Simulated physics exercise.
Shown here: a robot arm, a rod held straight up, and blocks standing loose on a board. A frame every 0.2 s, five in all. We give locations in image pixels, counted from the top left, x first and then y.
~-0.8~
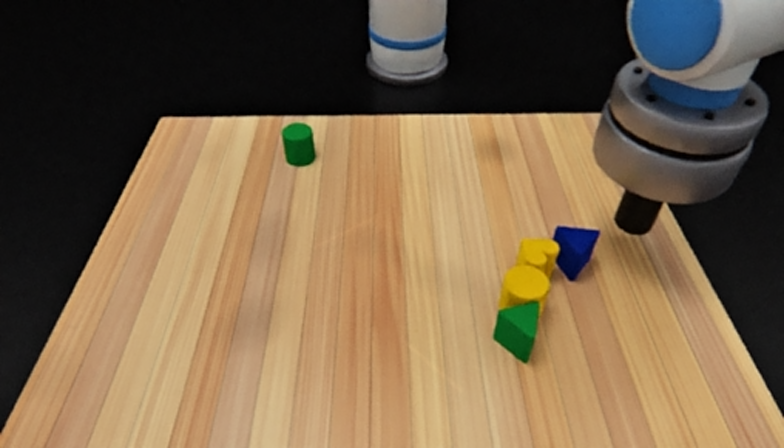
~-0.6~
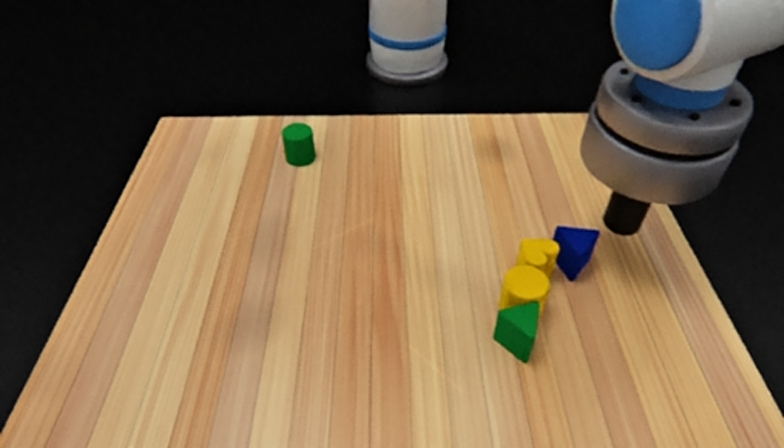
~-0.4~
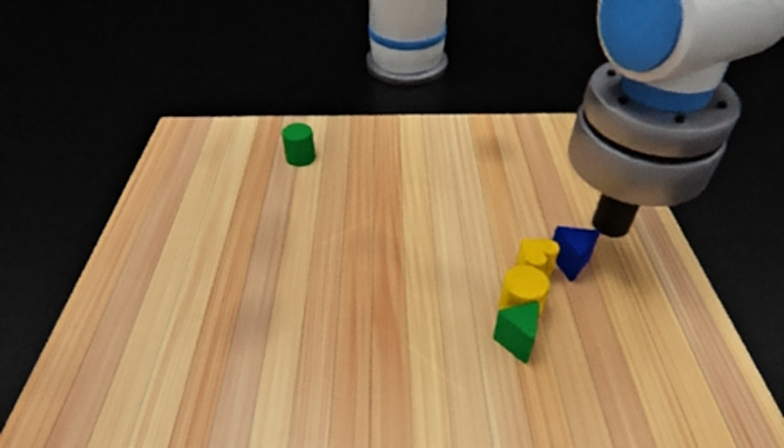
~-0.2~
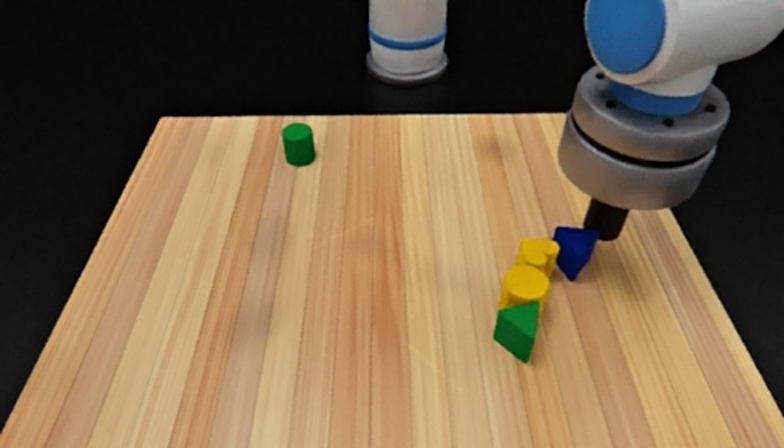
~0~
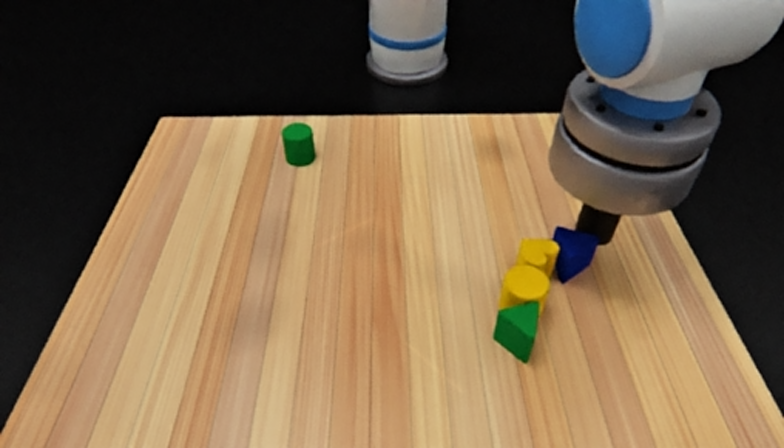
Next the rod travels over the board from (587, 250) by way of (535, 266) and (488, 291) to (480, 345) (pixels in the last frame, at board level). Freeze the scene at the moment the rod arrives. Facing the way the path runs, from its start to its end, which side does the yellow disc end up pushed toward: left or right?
Seen from start to end, it moves left.
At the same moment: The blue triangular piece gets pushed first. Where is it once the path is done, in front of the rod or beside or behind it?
Once the path is finished, the blue triangular piece lies beside or behind the rod.
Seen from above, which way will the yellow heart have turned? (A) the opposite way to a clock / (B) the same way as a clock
The correct letter is B.
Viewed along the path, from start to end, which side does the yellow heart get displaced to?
It's pushed right.
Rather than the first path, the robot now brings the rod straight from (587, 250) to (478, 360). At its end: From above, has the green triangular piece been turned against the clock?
Short answer: Yes.
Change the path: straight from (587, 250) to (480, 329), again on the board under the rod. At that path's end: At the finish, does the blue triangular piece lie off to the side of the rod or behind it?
Yes, it checks out.
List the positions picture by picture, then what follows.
The first picture shows rod tip (633, 223); block tops, green triangular piece (524, 316); yellow disc (527, 281); yellow heart (539, 249); blue triangular piece (579, 236).
The second picture shows rod (621, 223); blocks unchanged.
The third picture shows rod (610, 225); blocks unchanged.
The fourth picture shows rod (601, 229); blocks unchanged.
The fifth picture shows rod (593, 233); green triangular piece (524, 316); yellow disc (527, 281); yellow heart (539, 249); blue triangular piece (576, 239).
On the path given first. One third of the way, rod (538, 250); green triangular piece (523, 320); yellow disc (515, 289); yellow heart (497, 258), turned 55° clockwise; blue triangular piece (536, 263), turned 15° anticlockwise.
Two thirds of the way, rod (490, 275); green triangular piece (523, 338), turned 20° anticlockwise; yellow disc (504, 306); yellow heart (462, 279), turned 70° clockwise; blue triangular piece (525, 281), turned 65° anticlockwise.
At the end, rod (484, 329); green triangular piece (551, 382); yellow disc (520, 351); yellow heart (448, 294), turned 105° clockwise; blue triangular piece (529, 288), turned 90° anticlockwise.
